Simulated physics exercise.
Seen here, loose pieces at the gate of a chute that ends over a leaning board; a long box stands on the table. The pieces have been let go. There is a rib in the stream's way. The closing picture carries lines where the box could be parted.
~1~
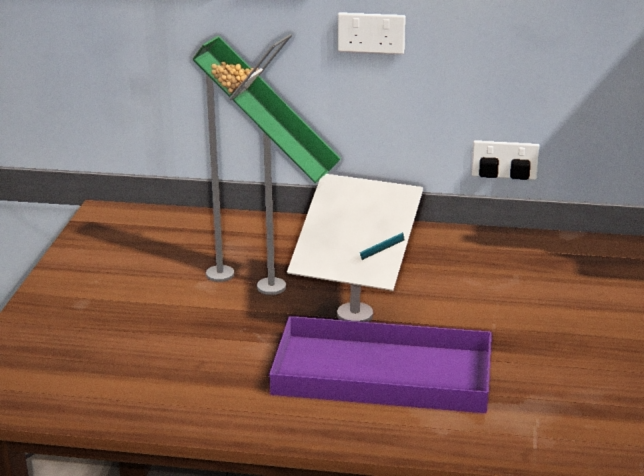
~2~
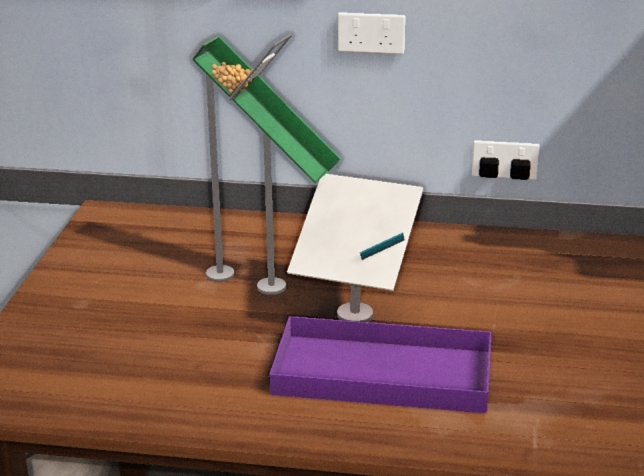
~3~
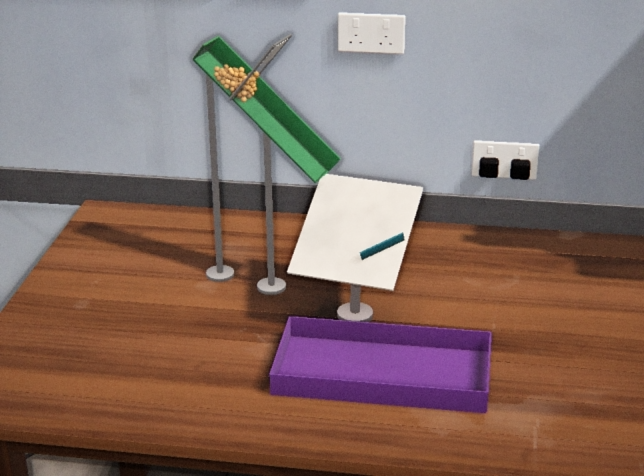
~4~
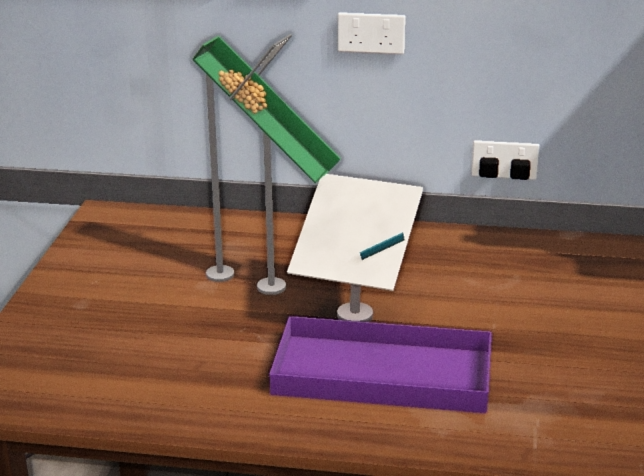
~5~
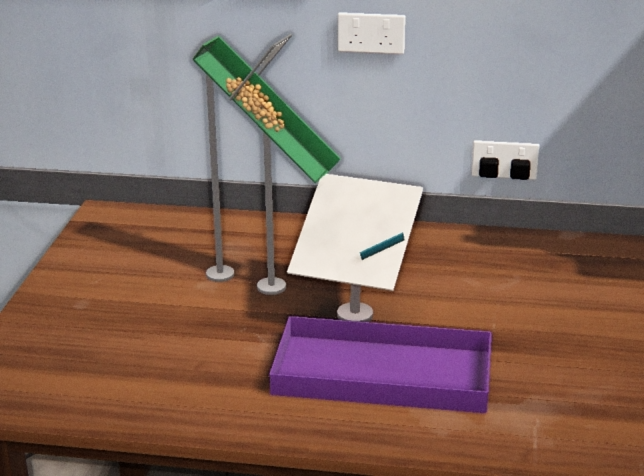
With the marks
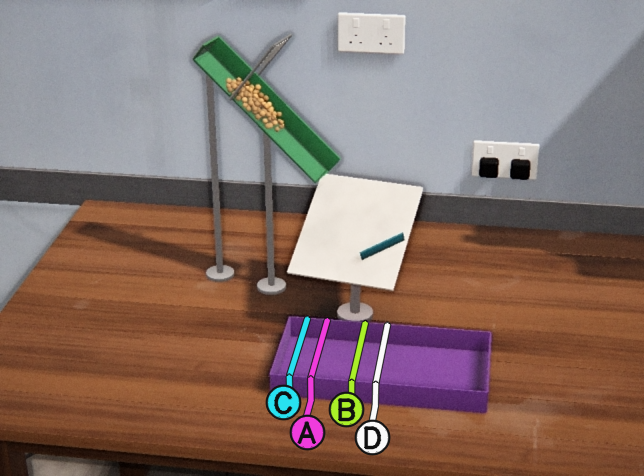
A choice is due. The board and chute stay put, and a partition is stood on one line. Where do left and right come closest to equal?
The best line is A.
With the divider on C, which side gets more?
Right.
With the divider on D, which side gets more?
The left side.
On the marked copy, line A crosses the front rim at (310, 377); line B crosses the front rim at (351, 381); line C crosses the front rim at (289, 375); line D crosses the front rim at (375, 383).
With A, of what is caught, about two thirds on the left of the divider, about a third on the right.
With B, of what is caught, most on the left of the divider, a small part on the right.
With C, of what is caught, a small part on the left of the divider, most on the right.
With D, of what is caught, nearly all on the left of the divider, a small part on the right.
